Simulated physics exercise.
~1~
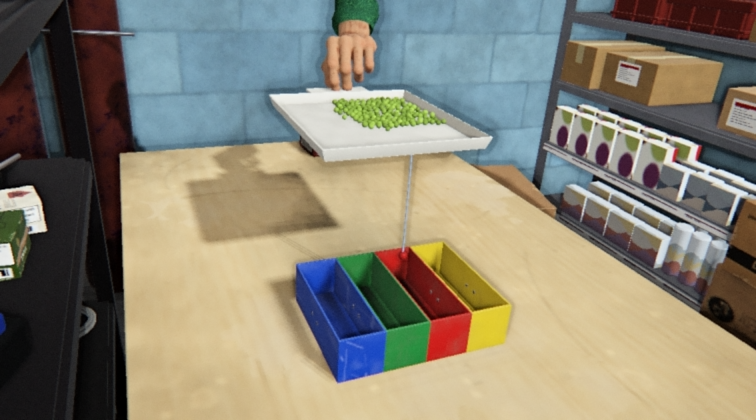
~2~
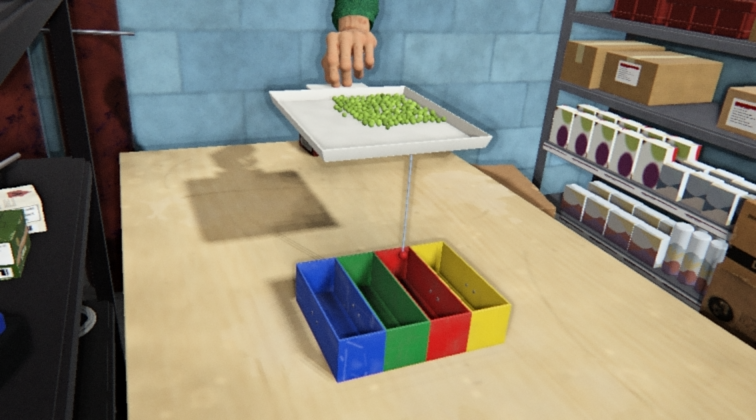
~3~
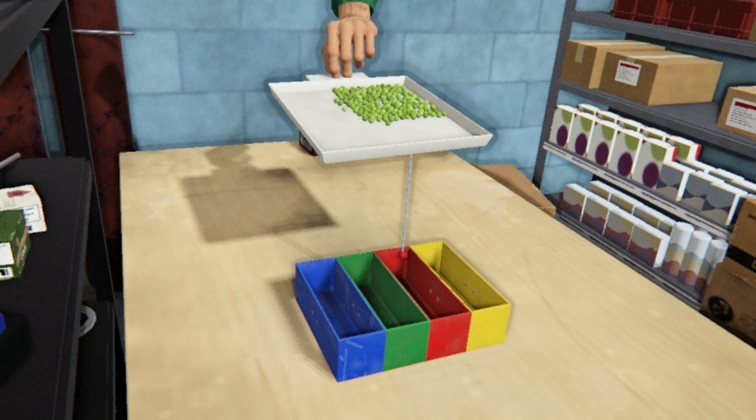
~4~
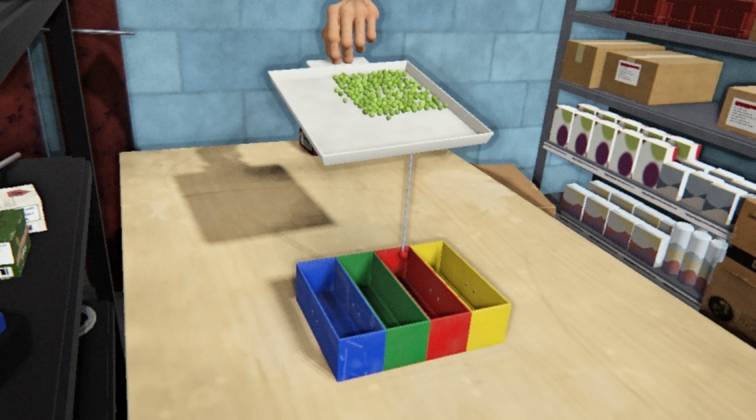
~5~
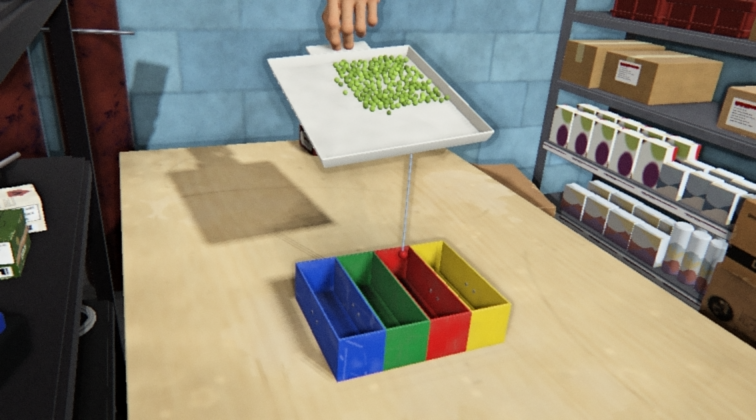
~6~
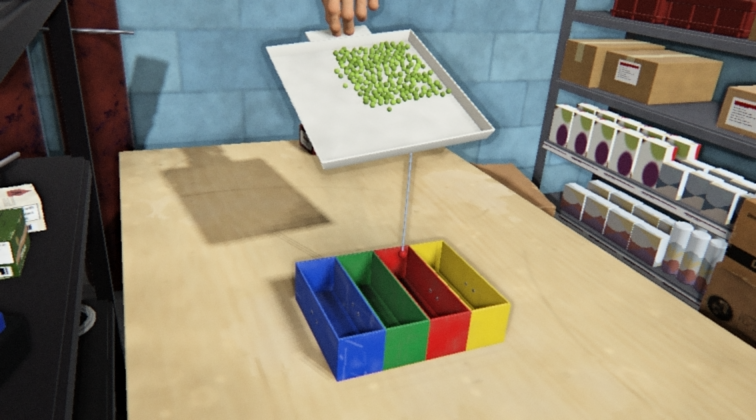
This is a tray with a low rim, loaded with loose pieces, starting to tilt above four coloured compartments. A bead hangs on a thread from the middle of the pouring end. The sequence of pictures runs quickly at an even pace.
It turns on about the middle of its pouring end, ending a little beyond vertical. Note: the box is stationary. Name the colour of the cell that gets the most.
It is the blue one.
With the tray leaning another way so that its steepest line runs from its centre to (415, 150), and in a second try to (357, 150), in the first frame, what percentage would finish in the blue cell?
Roughly 0 percent first and 60 percent second.
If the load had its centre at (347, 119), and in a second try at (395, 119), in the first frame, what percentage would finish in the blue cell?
Roughly 70 and 50 percent, in that order.
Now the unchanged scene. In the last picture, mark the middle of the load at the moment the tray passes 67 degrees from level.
I'd mark the middle close to (355, 221).
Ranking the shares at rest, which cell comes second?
Second place goes to the green one.
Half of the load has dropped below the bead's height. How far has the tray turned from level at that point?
About 75 degrees.
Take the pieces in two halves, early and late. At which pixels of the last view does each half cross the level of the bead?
The first part passes (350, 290); everything after passes (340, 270).
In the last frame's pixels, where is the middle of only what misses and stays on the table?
Somewhere about (267, 397), I'd say.
Just after the last frame, tray tipped steeply; roughly a third on the tray; about a tenth in the blue cell; about a tenth in the green cell; just a few in the red cell; just a few in the yellow cell; roughly half falling or outside the box.
A moment on, tray tipped past a quarter turn; roughly half in the blue cell; roughly a quarter in the green cell; about a tenth in the red cell; just a few in the yellow cell; roughly a quarter falling or outside the box.
Further on, tray tipped past a quarter turn; roughly half in the blue cell; roughly a quarter in the green cell; about a tenth in the red cell; just a few in the yellow cell; roughly a quarter falling or outside the box.
When it is over, tray tipped past a quarter turn; roughly half in the blue cell; roughly a quarter in the green cell; about a tenth in the red cell; just a few in the yellow cell; roughly a quarter outside the box.
